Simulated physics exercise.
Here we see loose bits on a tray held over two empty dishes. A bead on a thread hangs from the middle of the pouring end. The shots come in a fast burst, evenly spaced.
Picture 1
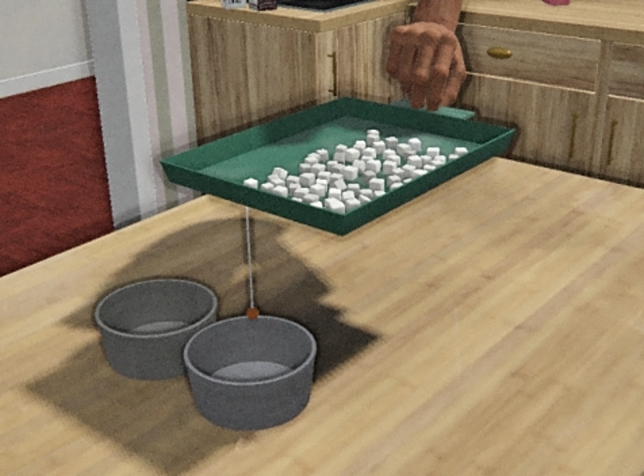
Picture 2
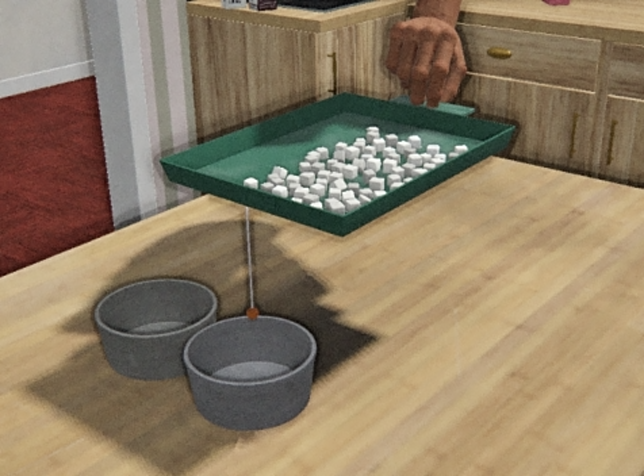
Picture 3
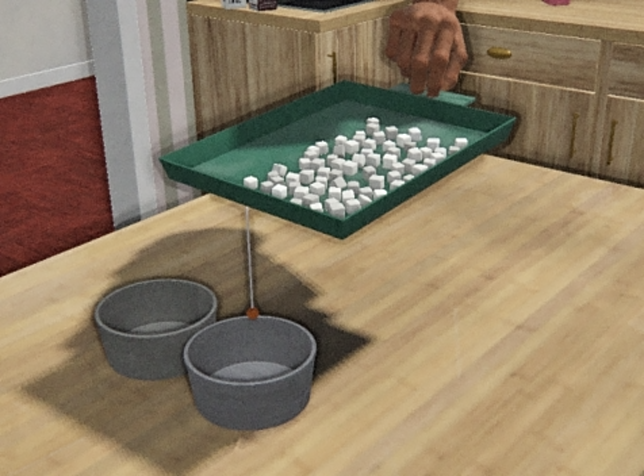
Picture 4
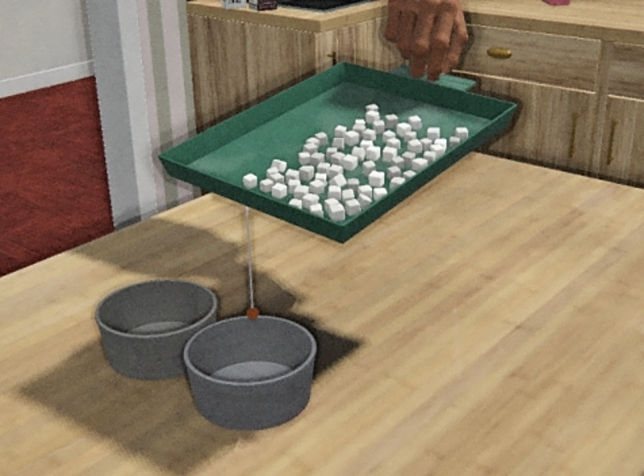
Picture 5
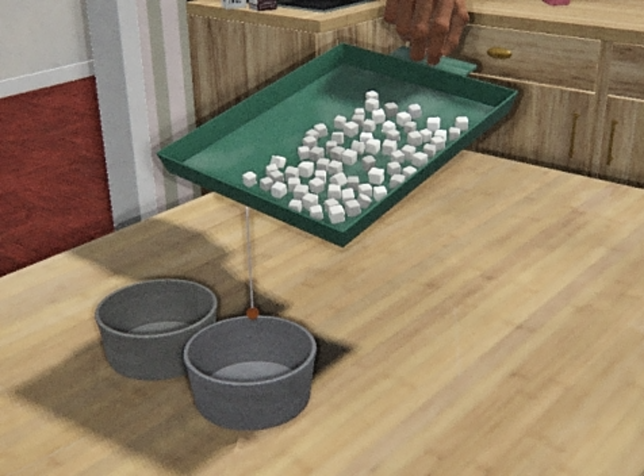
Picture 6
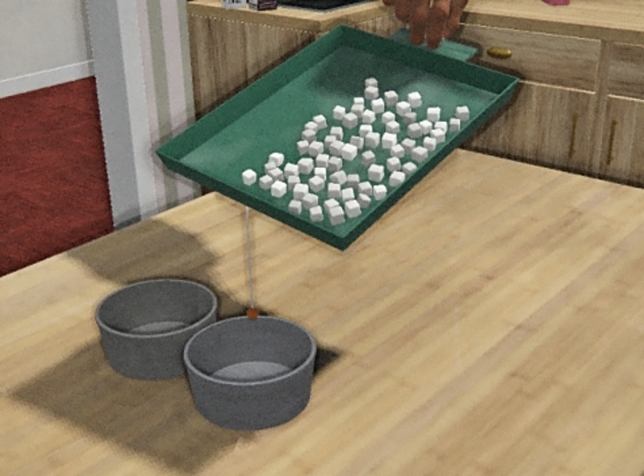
In this clip, a hand holds a green tray of small white cubes above two empty gray dishes on a wooden table, then gradually raises its handle end, tilting the tray toward the near side while the cubes shift little.
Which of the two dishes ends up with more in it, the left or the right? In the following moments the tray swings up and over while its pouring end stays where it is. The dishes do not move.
The right one.
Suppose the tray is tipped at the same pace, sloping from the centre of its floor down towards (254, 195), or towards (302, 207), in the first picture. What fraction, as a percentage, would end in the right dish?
First heading roughly 30 %, second roughly 30 %.
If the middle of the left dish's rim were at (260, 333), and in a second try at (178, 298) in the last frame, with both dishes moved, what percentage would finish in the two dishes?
First try: Around 60 percent; second try: Around 20 percent.
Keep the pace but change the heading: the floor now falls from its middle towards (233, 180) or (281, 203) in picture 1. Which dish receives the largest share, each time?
The first slope favours the dish to the left, the second the dish to the right.
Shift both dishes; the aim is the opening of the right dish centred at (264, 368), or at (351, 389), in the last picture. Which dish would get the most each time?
The right-placed dish first, the right-placed dish second.
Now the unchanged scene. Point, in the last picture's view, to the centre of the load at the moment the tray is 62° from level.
Centre estimate: (335, 188).
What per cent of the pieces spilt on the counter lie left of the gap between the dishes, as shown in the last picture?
Around 10 per cent, give or take.
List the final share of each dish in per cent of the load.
Left dish 0 per cent; right dish 30 per cent.
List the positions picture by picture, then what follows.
In the first picture, corners of the pouring end at (168, 160) and (342, 211), level; middle of the load at (350, 174), sugar cubes; left dish at (112, 349); right dish at (206, 396); bead on its thread at (253, 313).
In the second picture, corners of the pouring end at (168, 159) and (342, 212), level; middle of the load at (350, 172).
In the third picture, corners of the pouring end at (167, 157) and (342, 216), tipped barely, lowest at the right corner; middle of the load at (350, 169).
In the fourth picture, corners of the pouring end at (166, 154) and (342, 221), tipped a little, lowest at the right corner; middle of the load at (350, 163).
In the fifth picture, corners of the pouring end at (165, 152) and (341, 226), tipped a little, lowest at the right corner; middle of the load at (349, 158).
In the sixth picture, corners of the pouring end at (164, 149) and (341, 231), tipped clearly, lowest at the right corner; middle of the load at (349, 153); left dish at (112, 349); right dish at (206, 396).
Soon after the last picture, tray tipped steeply; all on the tray.
A little later, tray tipped past a quarter turn; all on the tray.
Later still, tray tipped past a quarter turn; about a quarter in the right dish; most outside both.
At rest, tray tipped past a quarter turn; about a quarter in the right dish; none in the left dish; most outside both.
